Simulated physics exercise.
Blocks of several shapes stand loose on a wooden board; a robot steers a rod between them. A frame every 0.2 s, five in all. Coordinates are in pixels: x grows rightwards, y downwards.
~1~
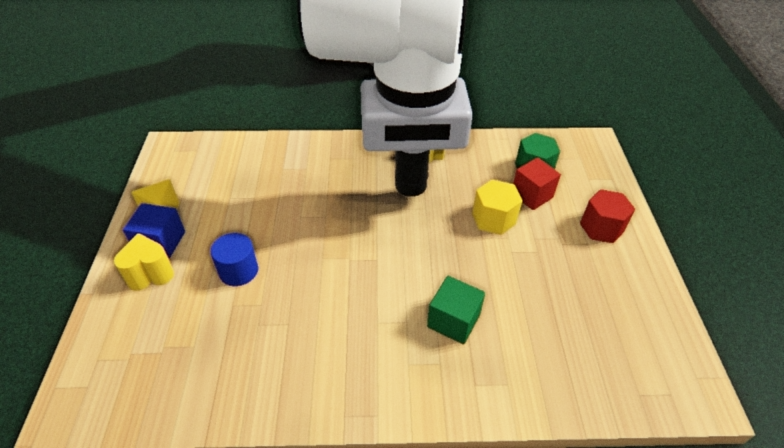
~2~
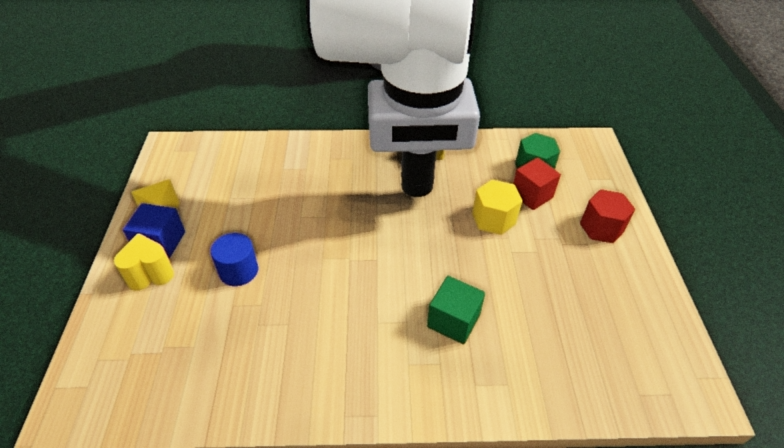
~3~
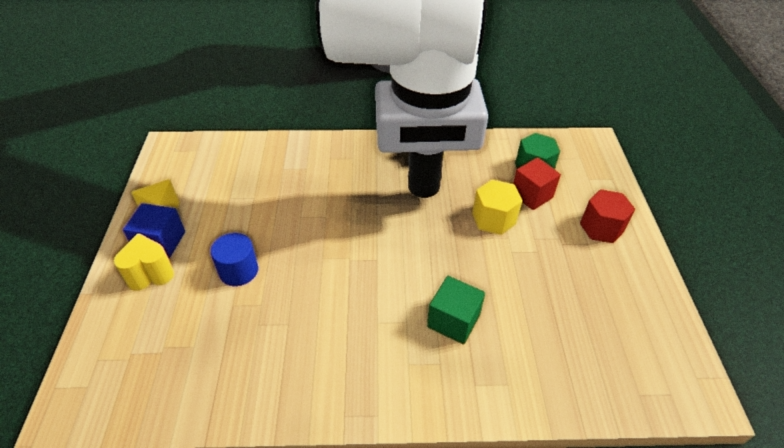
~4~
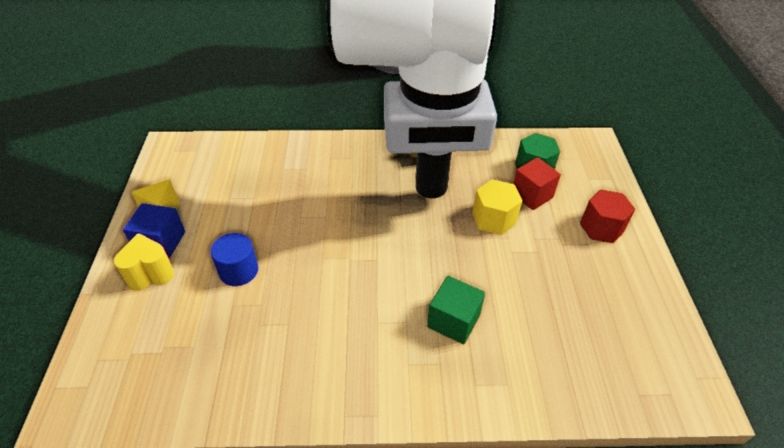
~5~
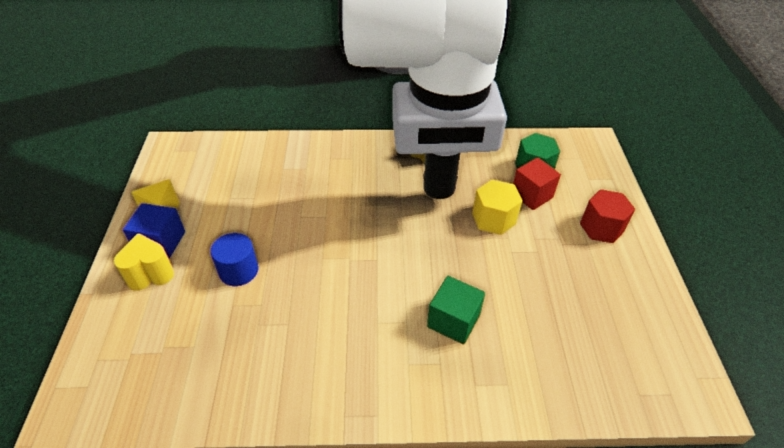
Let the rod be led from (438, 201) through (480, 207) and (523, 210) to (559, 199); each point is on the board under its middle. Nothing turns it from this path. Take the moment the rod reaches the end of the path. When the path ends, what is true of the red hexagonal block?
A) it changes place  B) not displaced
B: Not displaced.
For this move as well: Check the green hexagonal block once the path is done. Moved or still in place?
That one moves away.
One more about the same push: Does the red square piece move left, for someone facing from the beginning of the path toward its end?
Answer: Yes.
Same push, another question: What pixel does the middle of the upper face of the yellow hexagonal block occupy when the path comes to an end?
Expect it around (552, 212).
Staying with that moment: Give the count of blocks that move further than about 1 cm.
Answer: 3+.
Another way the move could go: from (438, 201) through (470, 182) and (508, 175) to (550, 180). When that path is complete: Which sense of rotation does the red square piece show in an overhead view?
From above, clockwise.
What follows on the original path. One third of the way, rod at (483, 195); yellow hexagonal block at (519, 200).
Two thirds of the way, rod at (526, 198); yellow hexagonal block at (551, 212), turned 25° clockwise; red square piece at (546, 169), turned 15° anticlockwise; green hexagonal block at (541, 143).
At the end, rod at (563, 187); yellow hexagonal block at (552, 212), turned 25° clockwise; red square piece at (569, 153), turned 60° anticlockwise; green hexagonal block at (543, 133), turned 30° anticlockwise; red hexagonal block unmoved.
